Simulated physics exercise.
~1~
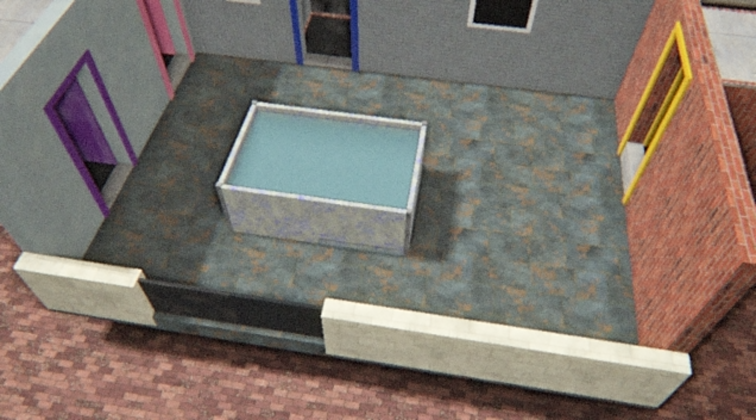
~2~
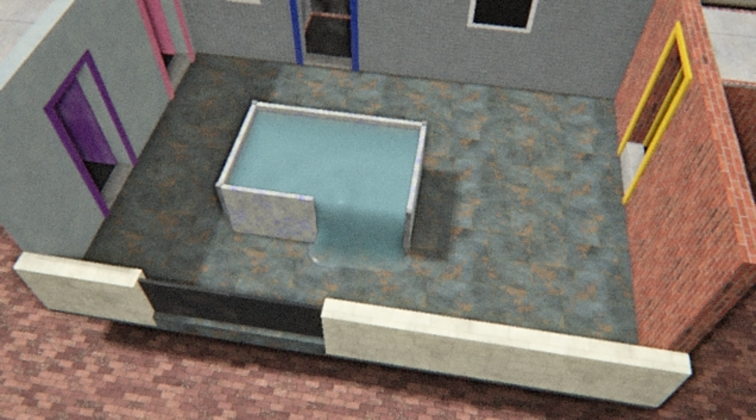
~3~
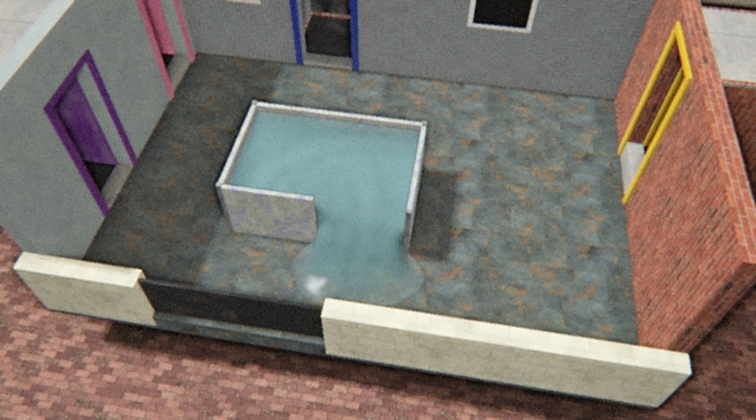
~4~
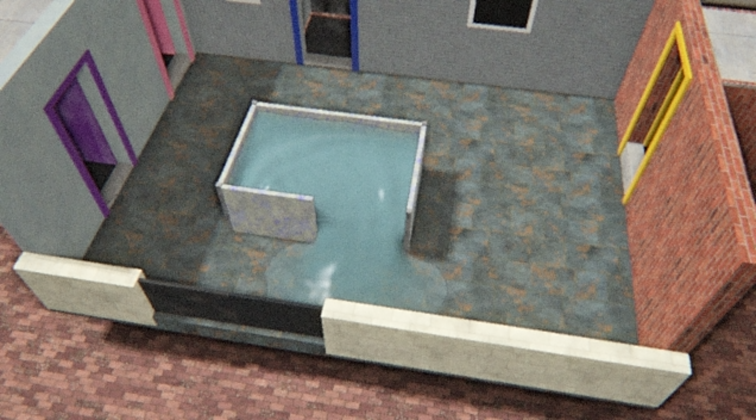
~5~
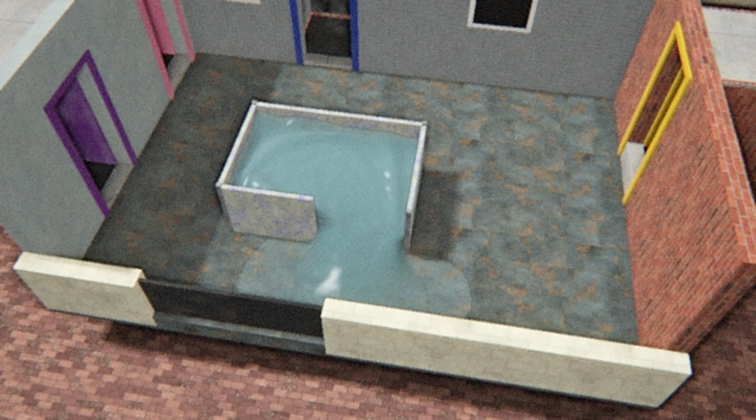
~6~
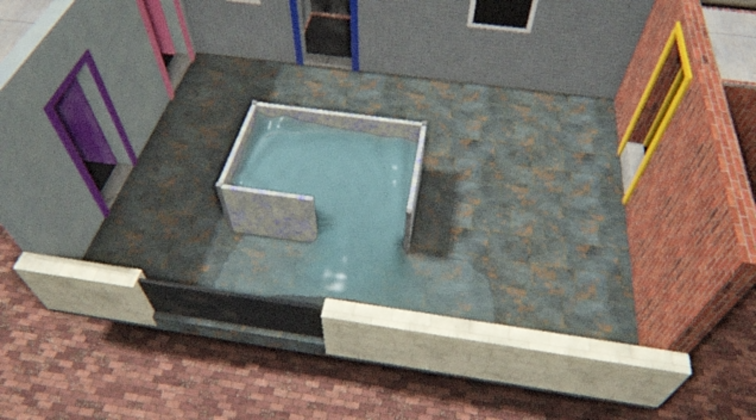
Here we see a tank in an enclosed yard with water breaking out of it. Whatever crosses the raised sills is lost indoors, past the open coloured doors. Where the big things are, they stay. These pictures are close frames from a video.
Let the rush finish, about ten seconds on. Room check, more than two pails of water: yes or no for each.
Blue door, yes; pink door, no; yellow door, no; purple door, yes.
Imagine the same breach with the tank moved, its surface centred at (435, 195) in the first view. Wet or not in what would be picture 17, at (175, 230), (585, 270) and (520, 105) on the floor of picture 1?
Well, in the order you listed them, they'd be reached by the flood, reached by the flood and unreached.
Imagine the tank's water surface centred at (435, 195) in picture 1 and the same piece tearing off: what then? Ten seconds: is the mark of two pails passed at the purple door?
As far as I can tell, the purple door gets swamped.
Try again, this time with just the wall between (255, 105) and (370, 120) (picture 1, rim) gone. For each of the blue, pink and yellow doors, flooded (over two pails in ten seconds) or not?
As I see it, the blue door overshoots, while the pink door overshoots and the yellow door undershoots.
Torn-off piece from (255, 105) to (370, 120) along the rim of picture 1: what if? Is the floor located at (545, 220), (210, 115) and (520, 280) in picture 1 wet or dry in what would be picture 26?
Taking the spots in turn: Swamped, swamped and untouched.
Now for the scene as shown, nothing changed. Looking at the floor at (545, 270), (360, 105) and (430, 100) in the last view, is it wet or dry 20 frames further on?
Result, as listed: Wetted / not wetted / not wetted.
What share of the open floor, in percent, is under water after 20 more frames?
By my count, 60 percent.
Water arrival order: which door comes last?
Looks like the blue door.
A moment on, water covers 25 % of the floor; the blue door not reached, the pink door not reached, the yellow door not reached, the purple door not reached.
Next, water covers 40 % of the floor; the blue door not reached, the pink door not reached, the yellow door not reached, the purple door under two buckets in.
Then, water covers 60 % of the floor; the blue door not reached, the pink door wet at the sill, nothing in, the yellow door wet at the sill, nothing in, the purple door over two buckets in.
Later, water covers 95 % of the floor; the blue door under two buckets in, the pink door wet at the sill, nothing in, the yellow door wet at the sill, nothing in, the purple door far over two buckets in.
In the end, water covers 100 % of the floor; the blue door far over two buckets in, the pink door wet at the sill, nothing in, the yellow door wet at the sill, nothing in, the purple door far over two buckets in.
